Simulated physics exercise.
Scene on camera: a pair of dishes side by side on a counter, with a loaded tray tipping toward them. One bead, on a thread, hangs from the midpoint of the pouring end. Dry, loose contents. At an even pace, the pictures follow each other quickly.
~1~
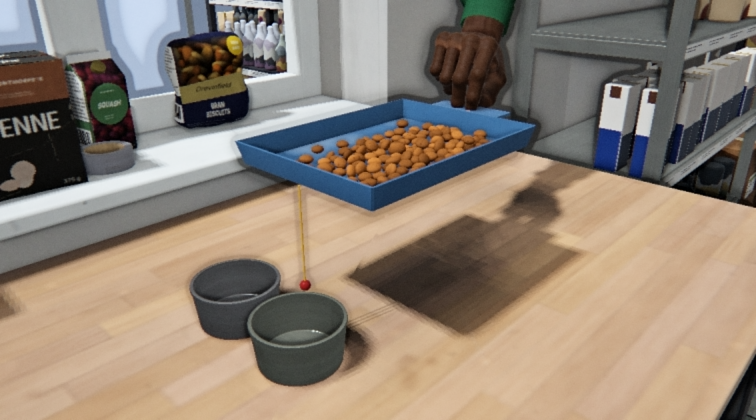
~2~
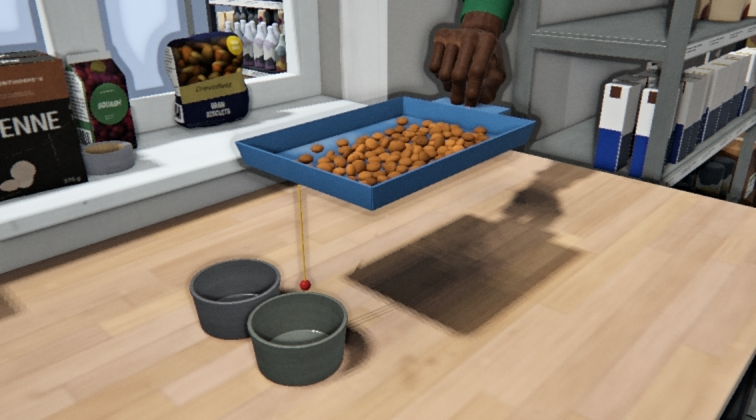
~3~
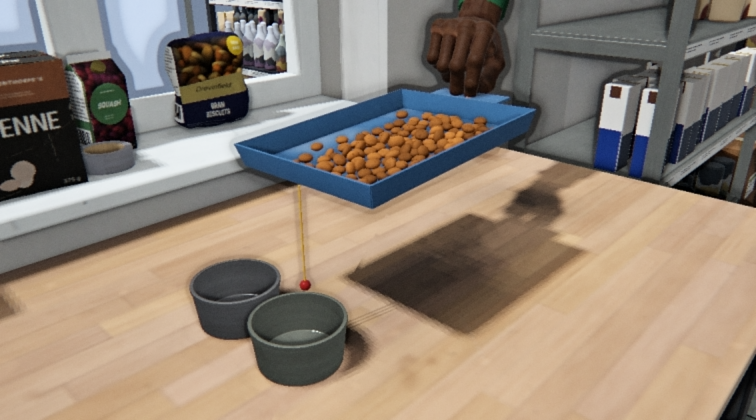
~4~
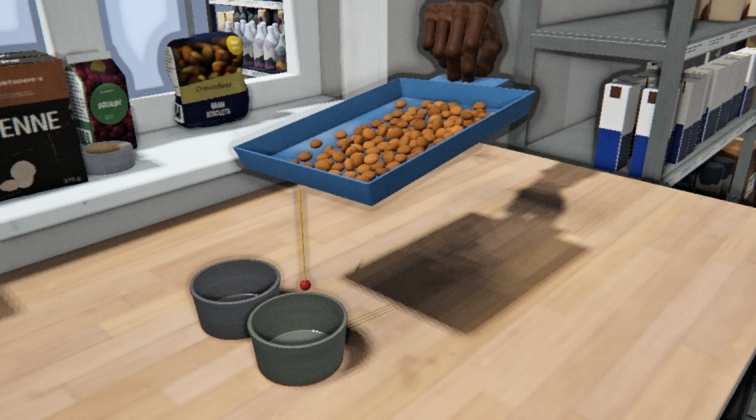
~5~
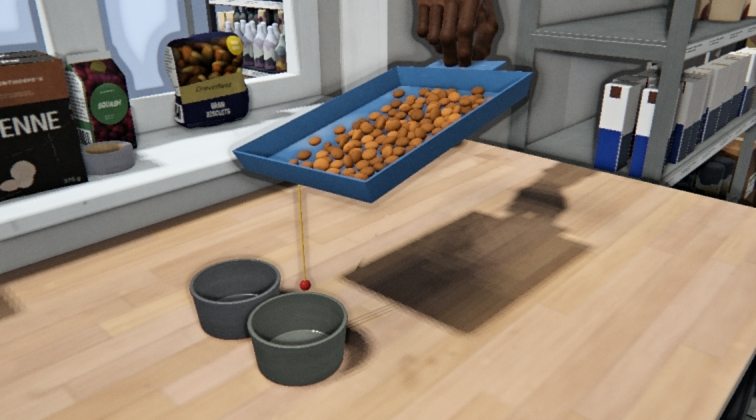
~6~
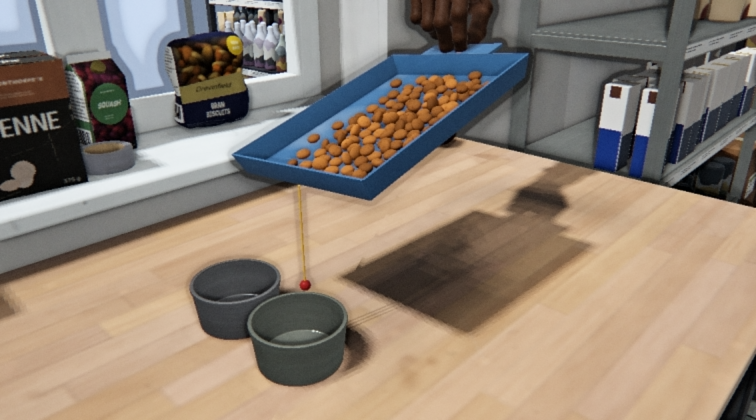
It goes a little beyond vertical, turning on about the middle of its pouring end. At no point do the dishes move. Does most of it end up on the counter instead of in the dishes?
No, most of it goes into the dishes.
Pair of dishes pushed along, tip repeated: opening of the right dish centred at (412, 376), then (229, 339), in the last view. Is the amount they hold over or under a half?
Short of half, then Short of half.
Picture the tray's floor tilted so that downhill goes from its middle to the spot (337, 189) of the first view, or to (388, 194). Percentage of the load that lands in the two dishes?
Lab note: Try one about 30 %, try two 0 %.
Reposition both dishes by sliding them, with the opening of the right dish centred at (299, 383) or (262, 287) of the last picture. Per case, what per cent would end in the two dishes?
Roughly 20 % and 70 %.
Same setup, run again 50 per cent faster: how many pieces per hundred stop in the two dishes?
That comes out at roughly 80 per cent.
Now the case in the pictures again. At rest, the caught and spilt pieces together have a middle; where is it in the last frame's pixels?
At about (239, 311).
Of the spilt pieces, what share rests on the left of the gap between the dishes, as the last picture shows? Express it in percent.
It comes to about 100 percent.
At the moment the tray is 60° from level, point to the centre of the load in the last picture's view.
The middle of the pieces lands at roughly (288, 149).
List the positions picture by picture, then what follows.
Corners of the pouring end at (243, 141) and (372, 184), level; middle of the load at (411, 154), bits of cat kibble; left dish at (200, 312); right dish at (261, 356); bead on its thread at (305, 285), in the first frame.
Corners of the pouring end at (243, 141) and (372, 184), level; middle of the load at (411, 153), in the second frame.
Corners of the pouring end at (242, 143) and (370, 182), tipped barely, lowest at the left corner; middle of the load at (411, 147), in the third frame.
Corners of the pouring end at (241, 146) and (368, 180), tipped a little, lowest at the left corner; middle of the load at (409, 138), in the fourth frame.
Corners of the pouring end at (240, 149) and (365, 177), tipped a little, lowest at the left corner; middle of the load at (408, 130), in the fifth frame.
Corners of the pouring end at (239, 152) and (362, 175), tipped clearly, lowest at the left corner; middle of the load at (392, 119); left dish at (200, 312); right dish at (261, 356), in the sixth frame.
Soon after the last picture, tray tipped steeply; nearly all on the tray; a stray few in the left dish; a stray few in the air.
A little later, tray tipped right over; about a quarter on the tray; a small part in the right dish; about a third in the left dish; a small part outside both; about a quarter in the air.
Later still, tray tipped past a quarter turn; a small part in the right dish; about two thirds in the left dish; about a quarter outside both.
At rest, tray tipped past a quarter turn; a small part in the right dish; about two thirds in the left dish; about a quarter outside both.
